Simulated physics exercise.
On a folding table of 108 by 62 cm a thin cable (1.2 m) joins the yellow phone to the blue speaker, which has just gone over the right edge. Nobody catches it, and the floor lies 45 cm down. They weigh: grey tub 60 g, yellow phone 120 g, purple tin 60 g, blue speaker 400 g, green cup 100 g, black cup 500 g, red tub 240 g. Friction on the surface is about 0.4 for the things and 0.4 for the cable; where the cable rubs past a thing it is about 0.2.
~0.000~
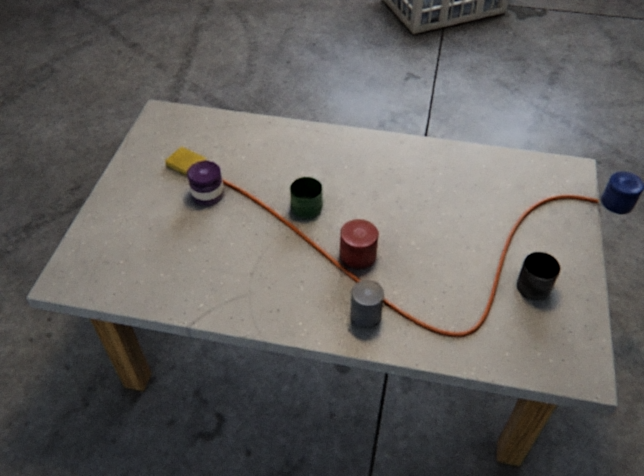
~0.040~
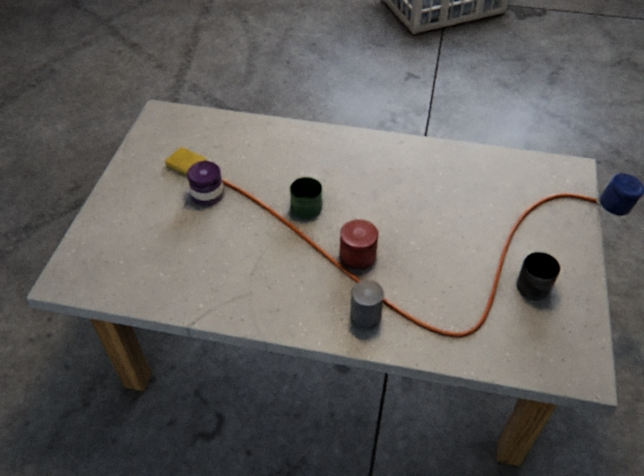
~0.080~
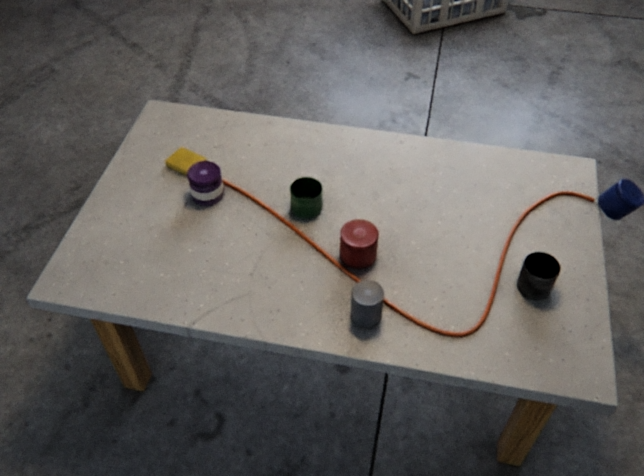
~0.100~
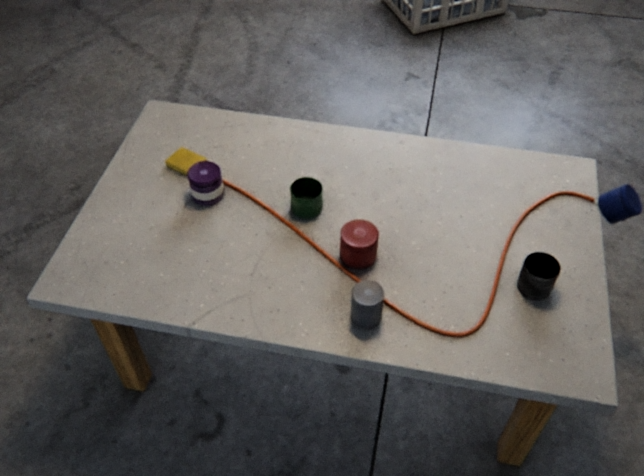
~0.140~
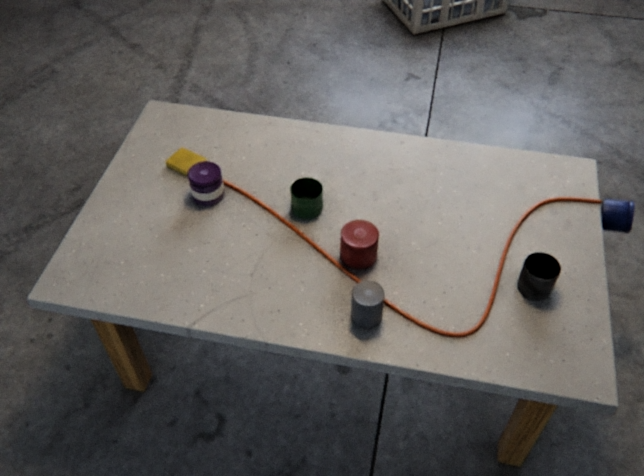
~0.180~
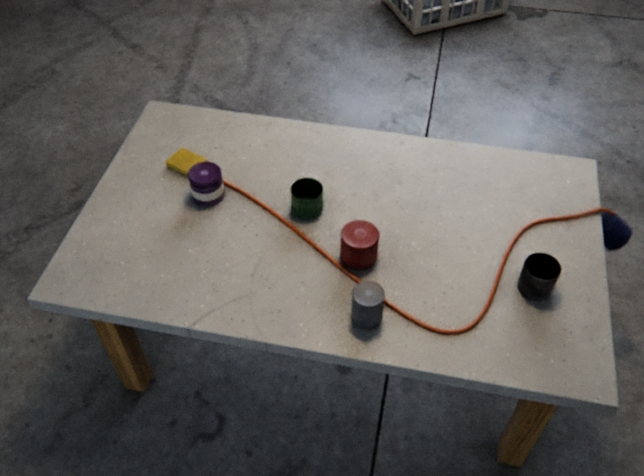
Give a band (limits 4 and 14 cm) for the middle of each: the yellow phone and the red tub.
Result: Yellow phone travels a long way, red tub shifts a middling way.
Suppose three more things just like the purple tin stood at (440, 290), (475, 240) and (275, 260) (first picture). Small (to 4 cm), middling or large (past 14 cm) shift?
In turn: Large, small, small.
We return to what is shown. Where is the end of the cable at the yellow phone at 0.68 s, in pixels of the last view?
Around (286, 224).
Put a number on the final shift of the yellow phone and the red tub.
About: Yellow phone 25 cm, red tub 8 cm.
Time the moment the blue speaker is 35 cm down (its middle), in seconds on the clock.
About: 0.34 s.
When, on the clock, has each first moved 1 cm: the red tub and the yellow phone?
Red tub 0.32 s, yellow phone 0.32 s.
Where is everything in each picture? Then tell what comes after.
Shows, red tub (359, 233); cable runs through (547, 200) (499, 271) (420, 323) (324, 253) (245, 193), in the first frame.
Shows, blue speaker (627, 184); cable runs through (546, 200) (420, 323) (245, 193), in the second frame.
Shows, blue speaker (621, 200); cable runs through (545, 199) (420, 323) (245, 193), in the third frame.
Shows, blue speaker (620, 204); cable runs through (546, 199) (420, 323) (245, 193), in the fourth frame.
Shows, blue speaker (616, 216); cable runs through (548, 201) (420, 323) (245, 194), in the fifth frame.
Shows, red tub (360, 234); cable runs through (575, 216) (502, 267) (421, 324) (325, 254) (246, 194), in the sixth frame.
By 0.4 s, the cable's tail end at (246, 202); yellow phone 15 cm off its start, red tub 7 cm off its start, purple tin 8 cm off its start.
By 0.7 s, the cable's tail end at (286, 224); yellow phone 26 cm off its start, red tub 9 cm off its start, purple tin 15 cm off its start.
By 0.9 s, the cable's tail end at (286, 224); yellow phone 26 cm off its start at (283, 206), red tub 9 cm off its start at (375, 202), purple tin 15 cm off its start at (238, 216).
By 1.2 s, the cable's tail end at (286, 224); yellow phone 26 cm off its start, red tub 9 cm off its start, purple tin 15 cm off its start.
By 2.4 s, the cable's tail end at (286, 224); yellow phone 26 cm off its start at (283, 206), red tub 9 cm off its start at (375, 202), purple tin 15 cm off its start at (238, 216), blue speaker over the edge.
